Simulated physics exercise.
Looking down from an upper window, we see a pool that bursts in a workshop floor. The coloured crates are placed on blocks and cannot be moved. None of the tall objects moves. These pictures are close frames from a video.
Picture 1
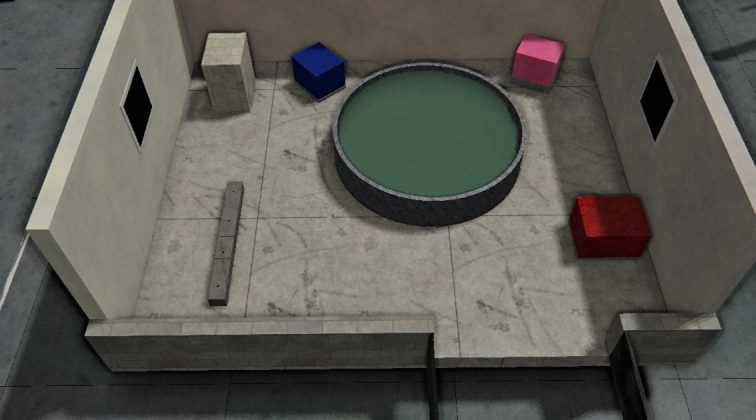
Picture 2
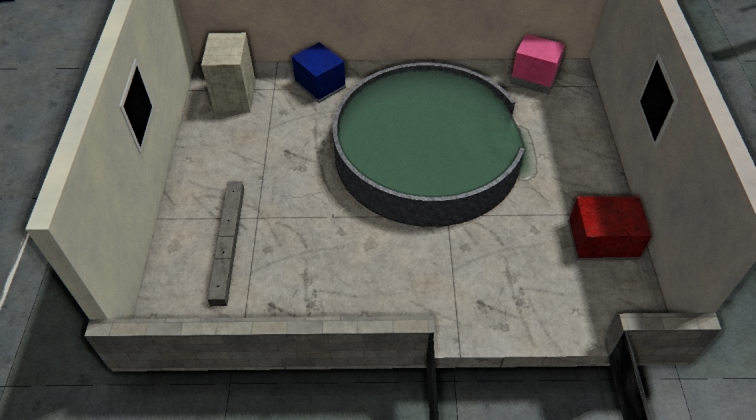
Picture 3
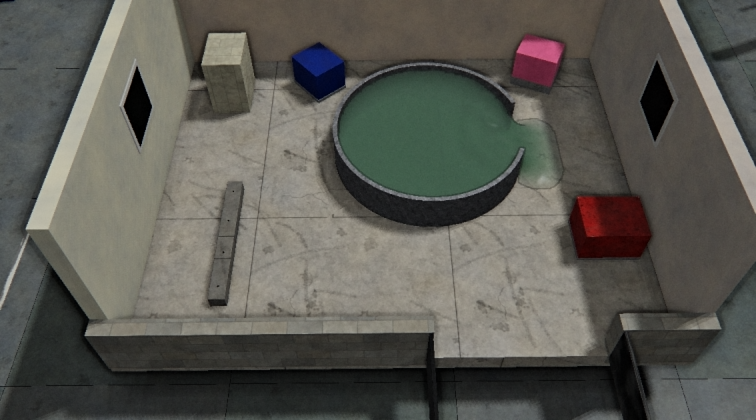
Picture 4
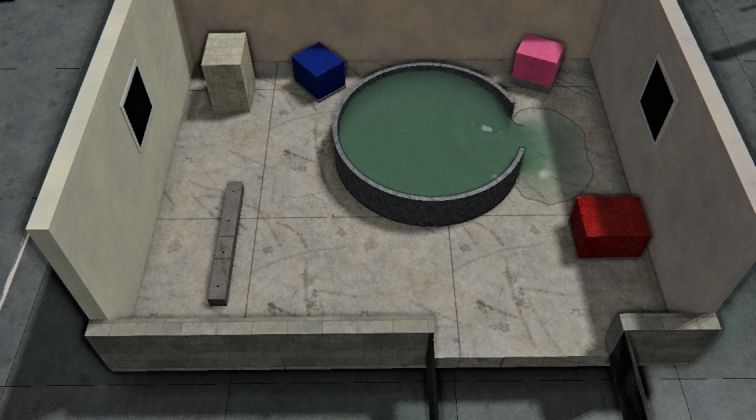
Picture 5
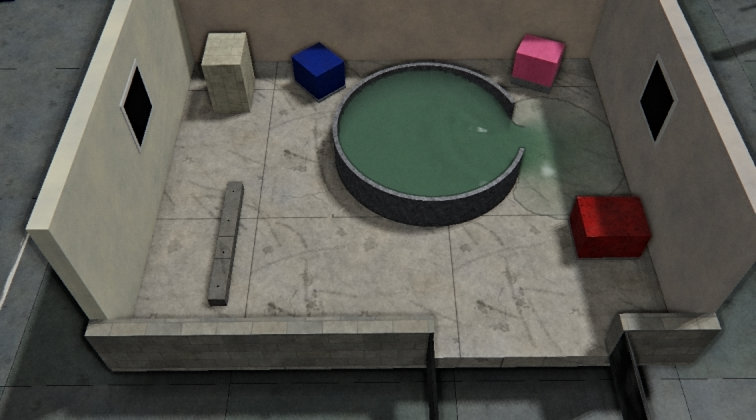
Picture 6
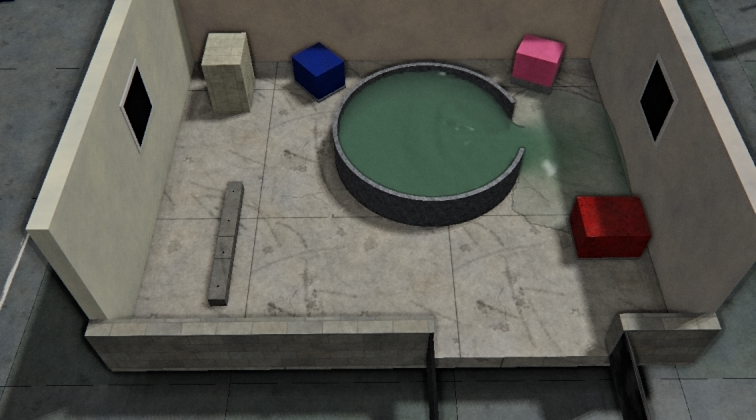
To begin with, a round pool of green water sits whole and still on a pale floor, among blue, pink, red and cream blocks. A gap opens in its right side and water pours out, then spreads in a thin sheet across the floor toward the right wall while the blocks stay put.
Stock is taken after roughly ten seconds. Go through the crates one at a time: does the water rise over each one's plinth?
Outcome: The red crate will be touched. The blue crate will be touched. The pink crate will be touched.
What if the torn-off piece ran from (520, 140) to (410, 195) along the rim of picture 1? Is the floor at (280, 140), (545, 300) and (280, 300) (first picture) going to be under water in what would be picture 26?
Unwetted / soaked / soaked.
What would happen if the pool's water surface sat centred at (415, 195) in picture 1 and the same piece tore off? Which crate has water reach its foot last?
That would be the blue-painted one.
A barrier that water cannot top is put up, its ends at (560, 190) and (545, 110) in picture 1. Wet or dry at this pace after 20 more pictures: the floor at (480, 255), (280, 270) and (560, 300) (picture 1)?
As listed: Under water, free of water, under water.
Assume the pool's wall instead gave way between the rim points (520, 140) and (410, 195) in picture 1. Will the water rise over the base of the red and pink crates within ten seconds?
As it turns out, the red crate gets overtopped, and the pink crate is left untouched.
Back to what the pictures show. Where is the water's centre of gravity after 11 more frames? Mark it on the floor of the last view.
I'd point to (474, 153).
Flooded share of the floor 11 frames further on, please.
About 20 per cent.
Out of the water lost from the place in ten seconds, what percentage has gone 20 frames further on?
Some 5 per cent.
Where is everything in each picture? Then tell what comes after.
The first picture shows the round pool at (429, 129) is whole and still.
In the second picture, water pours out at (517, 143) and has run to a hidden place.
In the third picture, the front is at (550, 184), out from the gap at (517, 145).
In the fourth picture, the front is at (580, 133), out from the gap at (517, 146).
In the fifth picture, the front is at (607, 130), out from the gap at (517, 146).
In the sixth picture, water pours out at (517, 145) and has run to (603, 107).
A moment on, water covers 15 % of the floor; the red crate water round its plinth, the blue crate not reached, the pink crate water round its plinth.
Next, water covers 20 % of the floor; the red crate water round its plinth, the blue crate not reached, the pink crate water round its plinth.
Then, water covers 40 % of the floor; the red crate water round its plinth, the blue crate not reached, the pink crate water round its plinth.
Later, water covers 65 % of the floor; the red crate water round its plinth, the blue crate water round its plinth, the pink crate water round its plinth.
In the end, water covers 95 % of the floor; the red crate was topped, the blue crate was topped, the pink crate was topped.
